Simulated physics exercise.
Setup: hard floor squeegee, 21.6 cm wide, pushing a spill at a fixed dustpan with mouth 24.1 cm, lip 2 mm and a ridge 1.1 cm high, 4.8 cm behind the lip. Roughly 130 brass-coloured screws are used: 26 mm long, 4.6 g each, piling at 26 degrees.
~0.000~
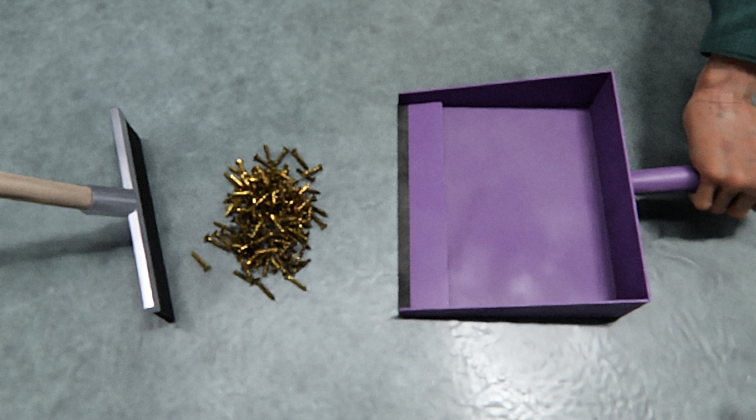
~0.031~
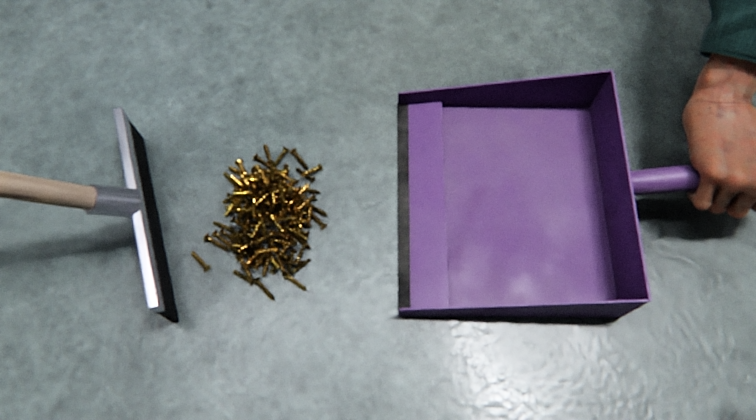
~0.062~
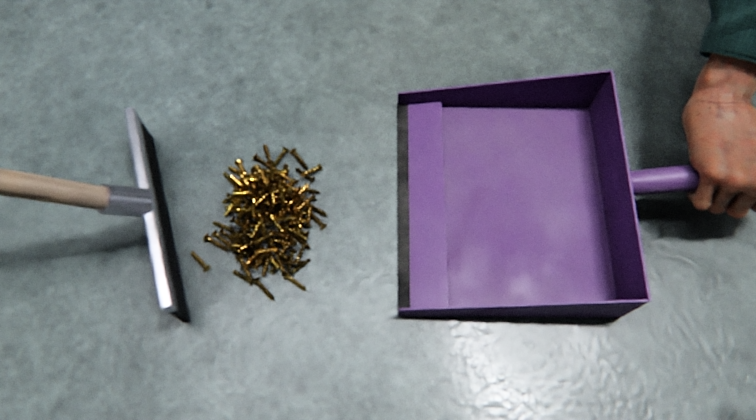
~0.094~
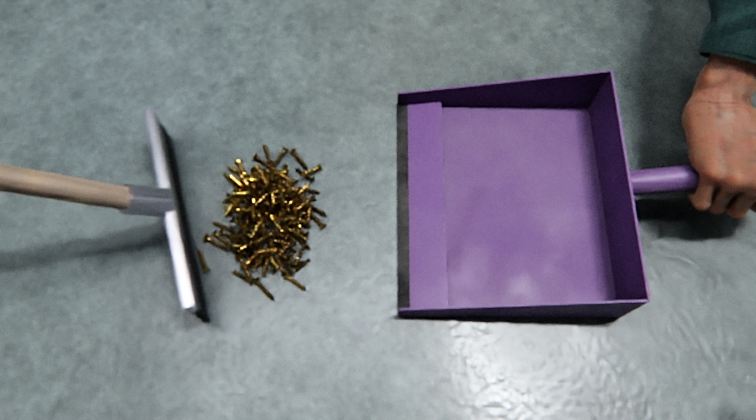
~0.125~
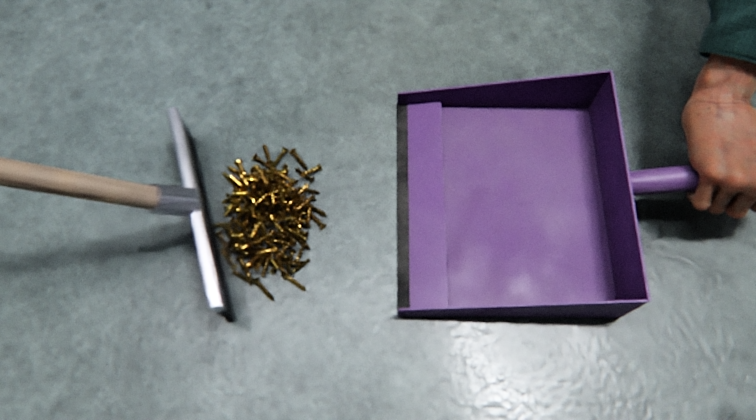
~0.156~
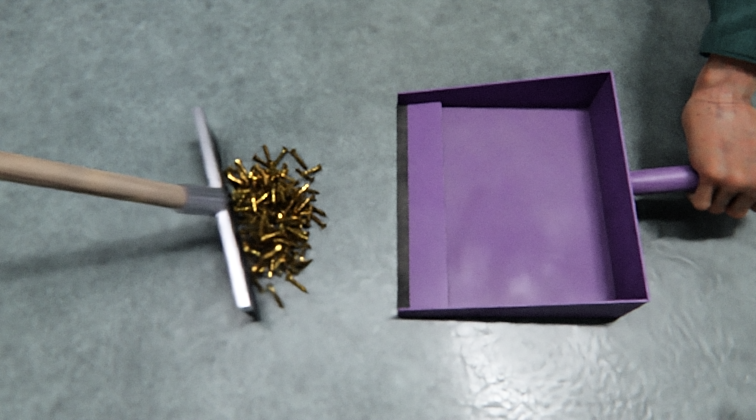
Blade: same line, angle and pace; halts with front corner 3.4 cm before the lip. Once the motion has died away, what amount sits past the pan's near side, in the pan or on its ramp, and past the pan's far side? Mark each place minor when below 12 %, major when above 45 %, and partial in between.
Near side - minor; pan - partial; far side - minor.
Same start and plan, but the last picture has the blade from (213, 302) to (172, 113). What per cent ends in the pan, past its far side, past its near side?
Pan: 5, far side: 0, near side: 0.
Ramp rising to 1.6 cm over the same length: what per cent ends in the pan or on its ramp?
Estimated share: Around 15 in a hundred.
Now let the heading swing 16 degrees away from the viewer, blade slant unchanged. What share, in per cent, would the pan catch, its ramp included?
Roughly 25 percent.
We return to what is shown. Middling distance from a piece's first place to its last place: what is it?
About 12 cm.
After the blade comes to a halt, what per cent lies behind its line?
Some 0 percent of it.
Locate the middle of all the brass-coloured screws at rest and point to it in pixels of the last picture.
My guess is close to (381, 195).
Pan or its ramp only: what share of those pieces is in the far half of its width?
About 40 per cent.
After 0.24 s, middle of the blade 10 cm from the lip; 0 % over the lip, far side 0 %, near side 0 %.
Then, at 0.29 s, middle of the blade 8 cm from the lip; 0 % over the lip, far side 0 %, near side 0 %.
After 0.49 s, middle of the blade 7 cm from the lip; 20 % over the lip, far side 0 %, near side 0 %.
In the end, at 1.2 s, near side 0 %, pan 20 %, far side 0 %, in front of the lip or behind the blade 80 %.
